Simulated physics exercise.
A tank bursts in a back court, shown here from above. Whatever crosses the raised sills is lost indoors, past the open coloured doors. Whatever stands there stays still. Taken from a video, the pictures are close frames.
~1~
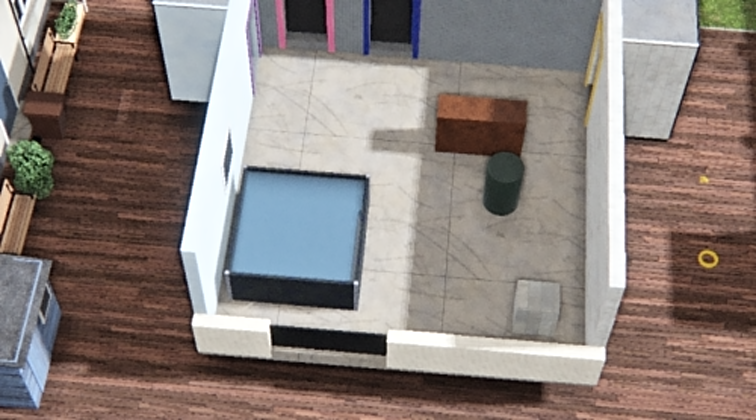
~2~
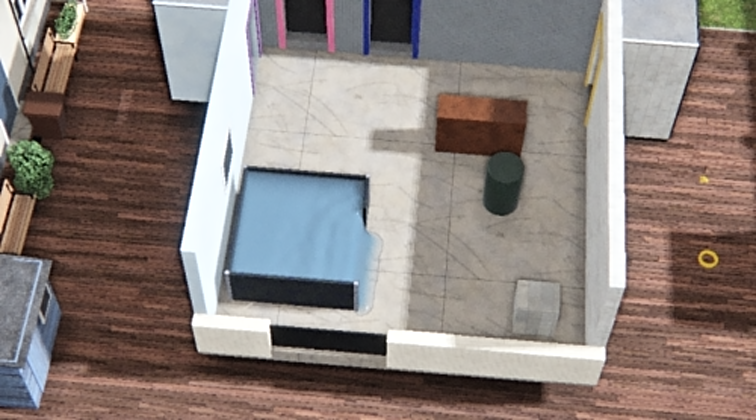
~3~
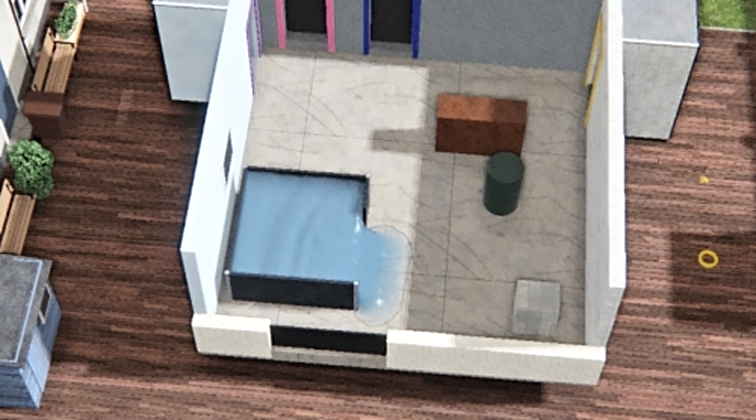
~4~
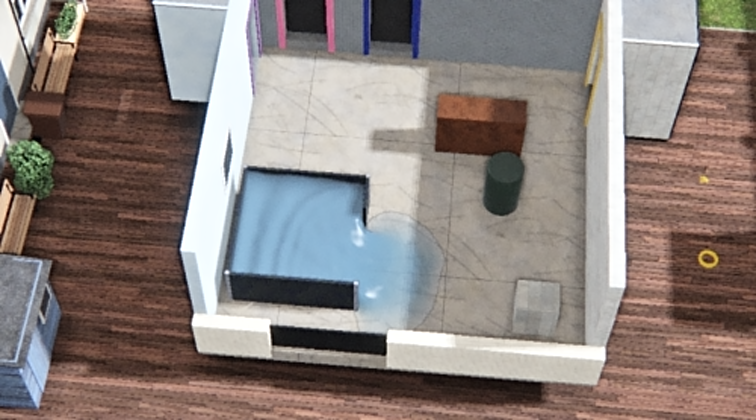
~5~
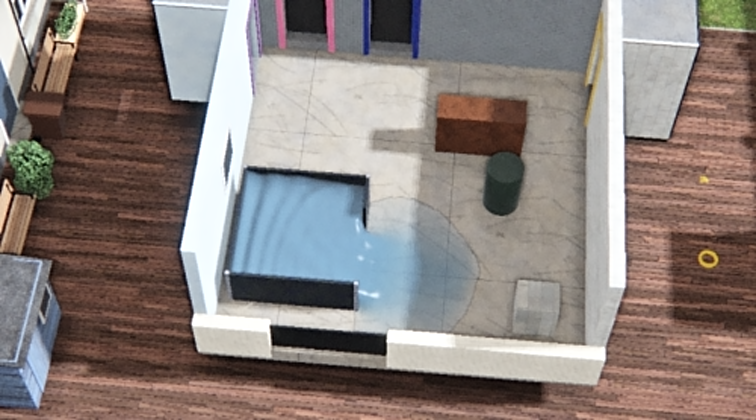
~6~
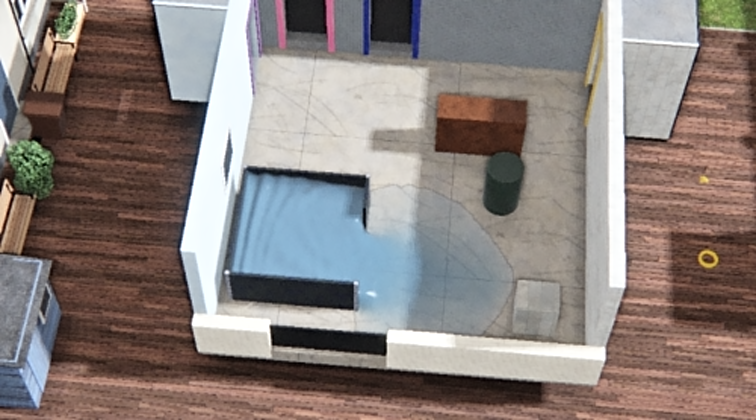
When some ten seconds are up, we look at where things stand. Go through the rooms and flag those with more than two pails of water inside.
In order: The yellow door gets overrun I think; the pink door holds up fine I think; the blue door holds up fine I think; the purple door gets overrun I think.
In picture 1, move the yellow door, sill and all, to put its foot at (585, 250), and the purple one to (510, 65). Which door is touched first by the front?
Going by the pictures, it's the door marked yellow.
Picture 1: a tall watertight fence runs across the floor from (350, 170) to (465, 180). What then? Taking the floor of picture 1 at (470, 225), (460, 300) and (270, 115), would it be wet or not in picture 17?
Results in order: Swamped / swamped / bone-dry.
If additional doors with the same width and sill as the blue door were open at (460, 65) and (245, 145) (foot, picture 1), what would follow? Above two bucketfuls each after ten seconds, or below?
Door by door: Ends up below, then ends up below.
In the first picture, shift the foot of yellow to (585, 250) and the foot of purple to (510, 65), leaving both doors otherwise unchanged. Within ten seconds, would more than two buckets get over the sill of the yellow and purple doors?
I'd say yellow overflows, while purple overflows.
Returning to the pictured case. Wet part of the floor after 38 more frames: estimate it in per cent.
Close to 90 percent, by my reckoning.
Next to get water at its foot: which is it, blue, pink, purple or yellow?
It's the one in yellow.
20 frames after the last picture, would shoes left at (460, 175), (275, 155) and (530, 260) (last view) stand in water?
The three points read soaked through, clear and soaked through.
A moment on, water covers 35 % of the floor; the yellow door not reached, the pink door not reached, the blue door not reached, the purple door not reached.
Next, water covers 40 % of the floor; the yellow door not reached, the pink door not reached, the blue door not reached, the purple door not reached.
Then, water covers 55 % of the floor; the yellow door wet at the sill, nothing in, the pink door not reached, the blue door not reached, the purple door not reached.
Later, water covers 90 % of the floor; the yellow door over two buckets in, the pink door wet at the sill, nothing in, the blue door wet at the sill, nothing in, the purple door wet at the sill, nothing in.
In the end, water covers 100 % of the floor; the yellow door far over two buckets in, the pink door wet at the sill, nothing in, the blue door wet at the sill, nothing in, the purple door far over two buckets in.
